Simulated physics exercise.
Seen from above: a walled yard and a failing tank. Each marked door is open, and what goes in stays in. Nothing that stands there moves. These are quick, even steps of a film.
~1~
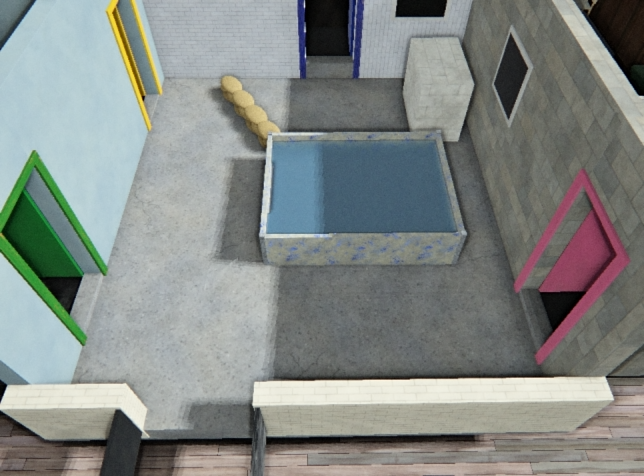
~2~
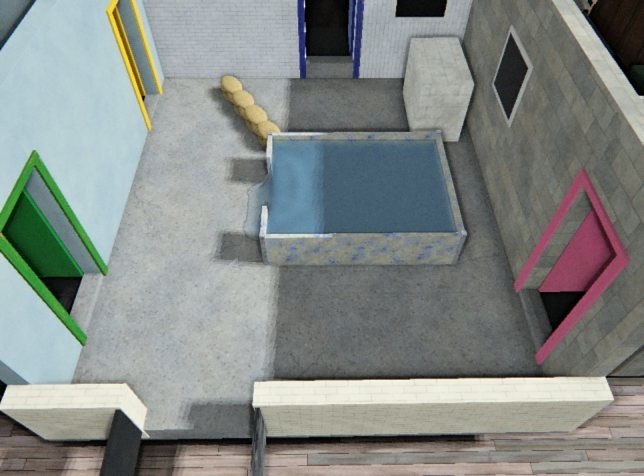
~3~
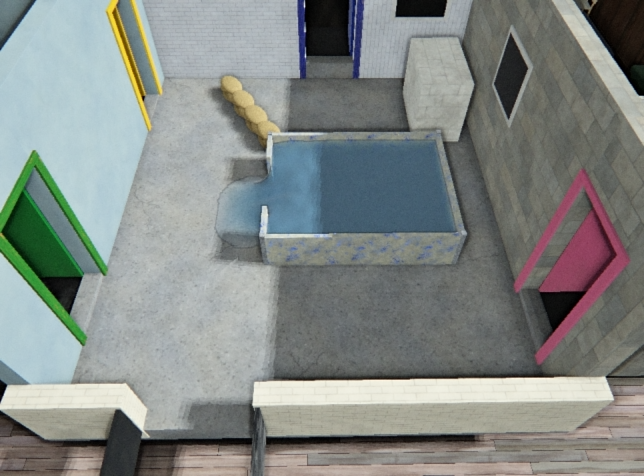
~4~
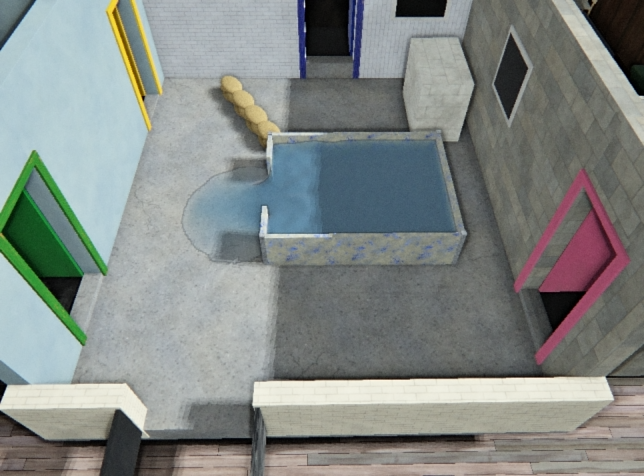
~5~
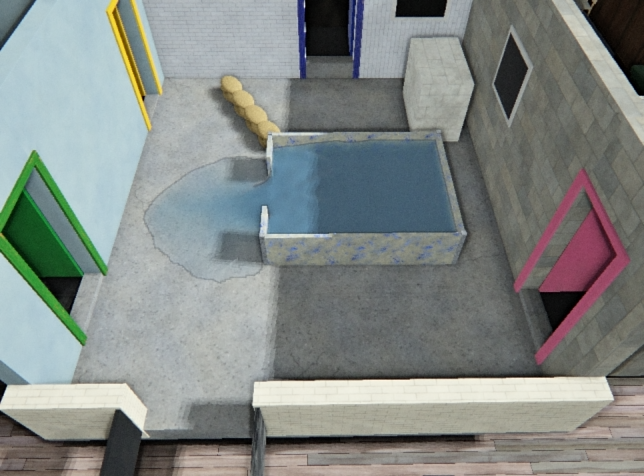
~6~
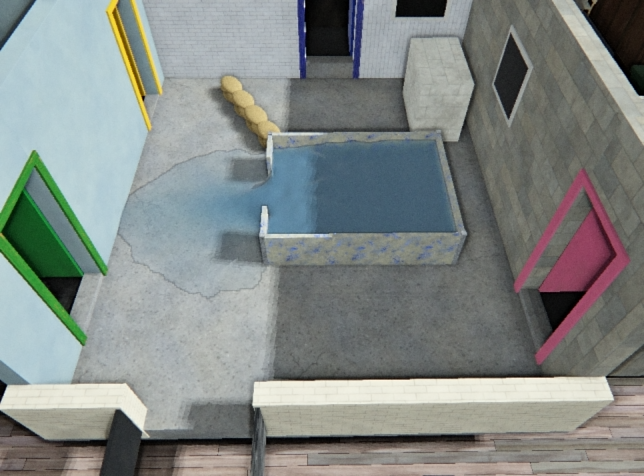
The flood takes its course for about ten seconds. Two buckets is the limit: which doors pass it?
In the end: The yellow door takes more than that; the blue door stays under that; the pink door stays under that; the green door takes more than that.
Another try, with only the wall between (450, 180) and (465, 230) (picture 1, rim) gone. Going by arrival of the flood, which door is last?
It is the door marked yellow.
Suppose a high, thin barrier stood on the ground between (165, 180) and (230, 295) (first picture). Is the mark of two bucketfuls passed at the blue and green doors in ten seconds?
My reading: The blue one is under; the green one lets less in.
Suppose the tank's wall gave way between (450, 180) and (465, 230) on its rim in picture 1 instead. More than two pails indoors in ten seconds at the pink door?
Then: The pink one is over.
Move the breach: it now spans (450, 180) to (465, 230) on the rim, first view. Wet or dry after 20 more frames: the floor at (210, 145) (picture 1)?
Answer: Clear.
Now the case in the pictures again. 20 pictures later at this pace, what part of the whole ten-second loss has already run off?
Near 10 in a hundred.
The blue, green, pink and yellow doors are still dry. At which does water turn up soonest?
The door marked green.
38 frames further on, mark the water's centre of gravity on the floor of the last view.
Close to (276, 210).
A moment on, water covers 20 % of the floor; the yellow door not reached, the blue door not reached, the pink door not reached, the green door wet at the sill, nothing in.
Next, water covers 30 % of the floor; the yellow door wet at the sill, nothing in, the blue door not reached, the pink door not reached, the green door under two buckets in.
Then, water covers 40 % of the floor; the yellow door under two buckets in, the blue door not reached, the pink door not reached, the green door over two buckets in.
Later, water covers 75 % of the floor; the yellow door over two buckets in, the blue door wet at the sill, nothing in, the pink door wet at the sill, nothing in, the green door over two buckets in.
In the end, water covers 85 % of the floor; the yellow door far over two buckets in, the blue door wet at the sill, nothing in, the pink door wet at the sill, nothing in, the green door over two buckets in.
